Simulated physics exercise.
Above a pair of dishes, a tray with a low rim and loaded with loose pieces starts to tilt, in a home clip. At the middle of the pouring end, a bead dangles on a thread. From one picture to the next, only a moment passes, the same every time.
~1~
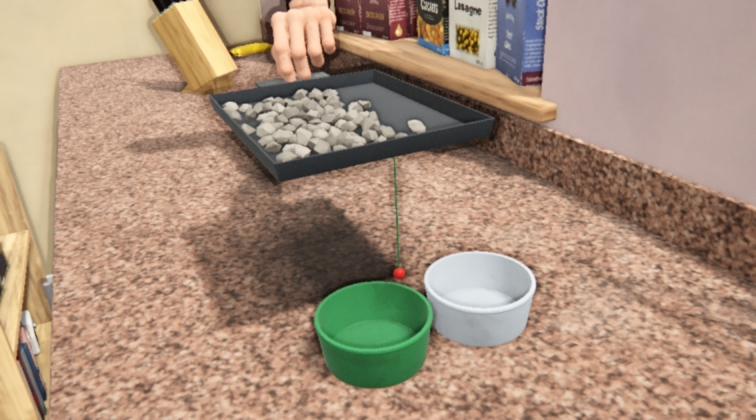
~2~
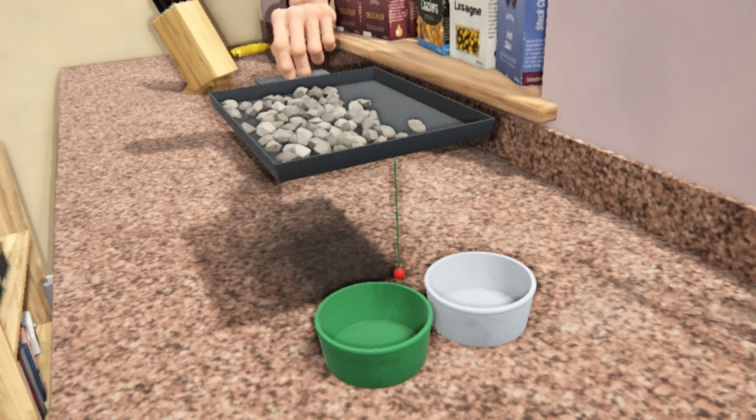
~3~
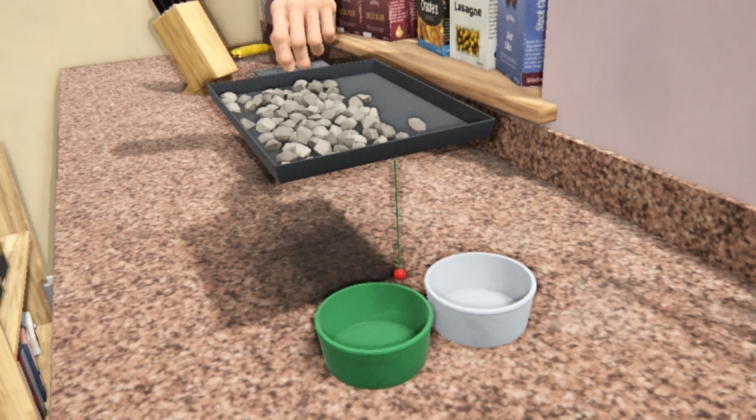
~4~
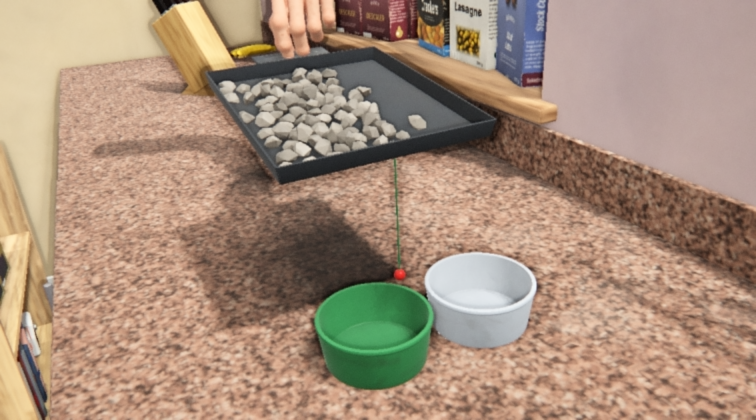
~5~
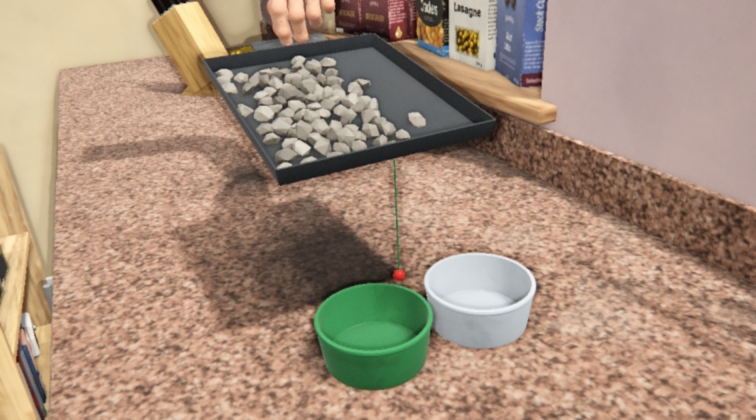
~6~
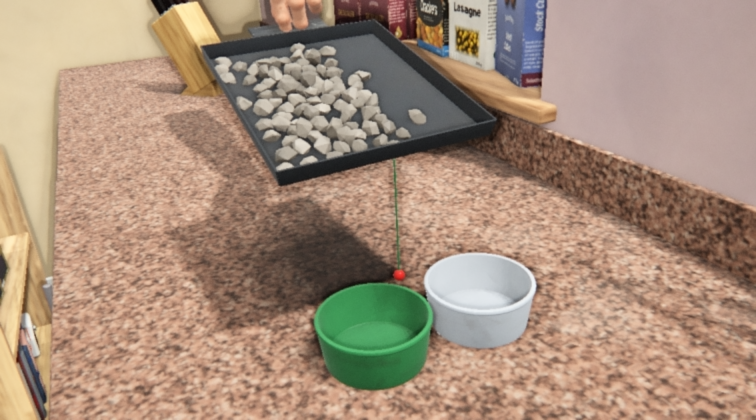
On a speckled stone kitchen counter, a dark, low-rimmed tray of grey gravel sits level above a green dish and a white one, a red bead hanging on a thread from its near edge. A hand at the back then raises the far side slightly, and the tray tilts gradually toward the viewer.
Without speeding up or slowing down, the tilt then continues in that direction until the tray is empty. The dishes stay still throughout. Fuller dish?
Left-hand.
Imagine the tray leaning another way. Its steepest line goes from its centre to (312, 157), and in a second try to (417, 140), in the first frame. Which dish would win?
Try 1: The left-side dish; try 2: The right-side dish.
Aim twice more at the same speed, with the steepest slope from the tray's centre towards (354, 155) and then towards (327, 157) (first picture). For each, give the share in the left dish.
Lab note: Try one about 50 %, try two about 30 %.
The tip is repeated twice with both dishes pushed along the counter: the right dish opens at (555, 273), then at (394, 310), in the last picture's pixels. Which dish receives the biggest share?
The dish to the left at the first, the dish to the right at the second.
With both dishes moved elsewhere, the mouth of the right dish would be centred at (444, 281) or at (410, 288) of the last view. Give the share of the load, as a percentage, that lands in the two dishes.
It comes to about 30 per cent the first time and about 30 per cent the second.
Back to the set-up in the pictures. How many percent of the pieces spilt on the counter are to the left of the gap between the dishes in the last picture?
Roughly 50 in a hundred.
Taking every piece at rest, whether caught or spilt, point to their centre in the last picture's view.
About (391, 362).
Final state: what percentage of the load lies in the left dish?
Roughly 40 in every hundred pieces, I'd say.
Soon after the last picture, tray tipped steeply; all on the tray.
A little later, tray tipped right over; about a third on the tray; a small part in the left dish; a small part in the right dish; about a quarter outside both; about a quarter in the air.
Later still, tray tipped past a quarter turn; about half in the left dish; a small part in the right dish; about half outside both.
At rest, tray tipped past a quarter turn; about half in the left dish; a small part in the right dish; about half outside both.
